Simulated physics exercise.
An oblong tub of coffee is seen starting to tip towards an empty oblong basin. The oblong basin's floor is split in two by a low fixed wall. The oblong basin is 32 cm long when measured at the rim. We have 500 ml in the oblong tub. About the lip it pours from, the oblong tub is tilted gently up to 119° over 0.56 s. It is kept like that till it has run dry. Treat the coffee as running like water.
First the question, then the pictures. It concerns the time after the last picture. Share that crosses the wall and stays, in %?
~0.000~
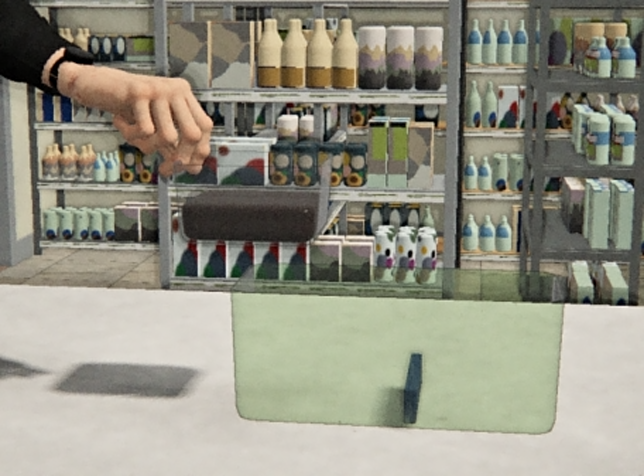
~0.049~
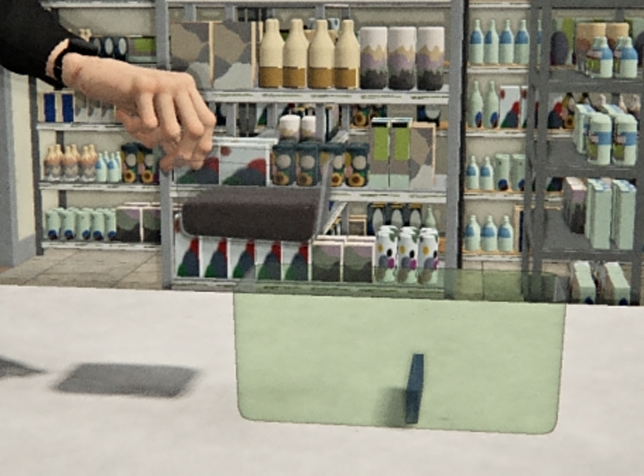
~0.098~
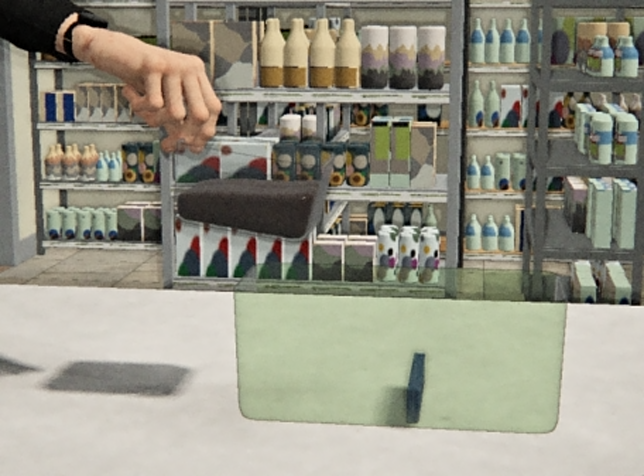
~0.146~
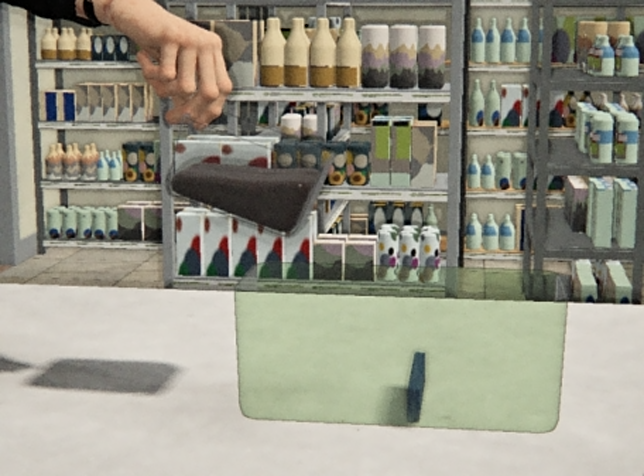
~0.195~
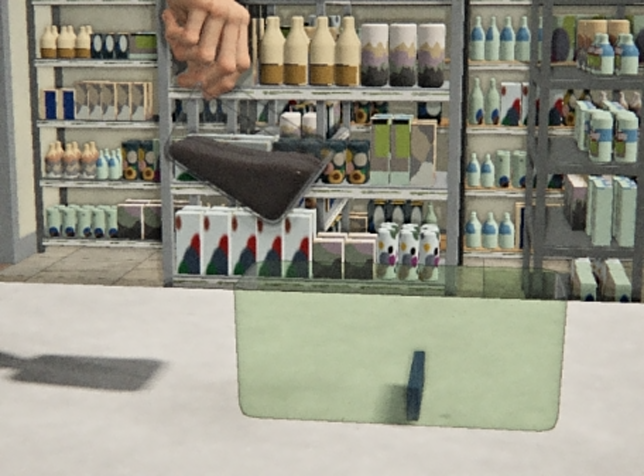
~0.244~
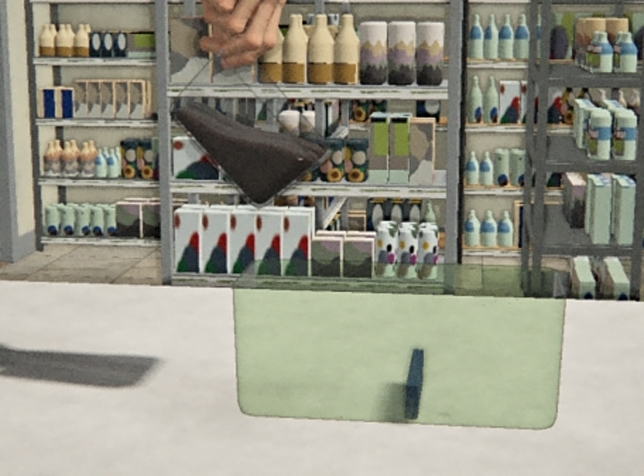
64 %.
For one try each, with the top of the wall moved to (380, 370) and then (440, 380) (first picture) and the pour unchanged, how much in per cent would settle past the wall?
75 per cent first, 40 per cent second.
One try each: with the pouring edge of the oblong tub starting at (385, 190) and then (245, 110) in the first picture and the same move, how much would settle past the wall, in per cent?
Near 70 in a hundred on the first go and near 15 in a hundred on the second.
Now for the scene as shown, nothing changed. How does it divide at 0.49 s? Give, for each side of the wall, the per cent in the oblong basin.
Roughly 7 sits left and 0 sits right.
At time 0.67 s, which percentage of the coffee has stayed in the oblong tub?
Near 0 percent, more or less.
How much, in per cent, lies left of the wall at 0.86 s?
Roughly 18 percent.
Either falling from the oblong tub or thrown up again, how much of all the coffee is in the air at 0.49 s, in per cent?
Roughly 72 percent.
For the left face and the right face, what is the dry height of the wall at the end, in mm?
The left comes to roughly 28 mm and the right to roughly 16 mm.
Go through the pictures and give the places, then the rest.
In the first picture, it leans 0°; its right rim is at (326, 162); the coffee meets the walls at (192, 197) and (323, 201); the oblong basin's rim runs from (242, 279) to (559, 289); the wall's top is at (414, 372).
In the second picture, it leans 2°; its right rim is at (328, 163); the coffee meets the walls at (193, 196) and (323, 197).
In the third picture, it leans 9°; its right rim is at (328, 162); the coffee meets the walls at (191, 187) and (321, 188).
In the fourth picture, it leans 19°; its right rim is at (328, 162); the coffee meets the walls at (183, 169) and (320, 177).
In the fifth picture, it leans 32°; its right rim is at (327, 160); the coffee meets the walls at (180, 141) and (319, 164).
In the sixth picture, it leans 48°; its right rim is at (325, 158); the coffee meets the walls at (187, 107) and (318, 150).
Then, 0.49 s in, the tilt is 114° and 22 per cent is still to pour, 7 is left of the wall and 0 right of it.
Then, 0.67 s in, the tilt is 119° and 0 per cent is still to pour, 14 is left of the wall and 79 right of it.
Then, 0.86 s in, the tilt is 119° and 1 per cent is still to pour, 18 is left of the wall and 60 right of it.
Then, 1.06 s in, the tilt is 119° and 1 per cent is still to pour, 26 is left of the wall and 64 right of it.
Finally, 28 per cent lies left of the wall, 64 right of it and 8 outside.
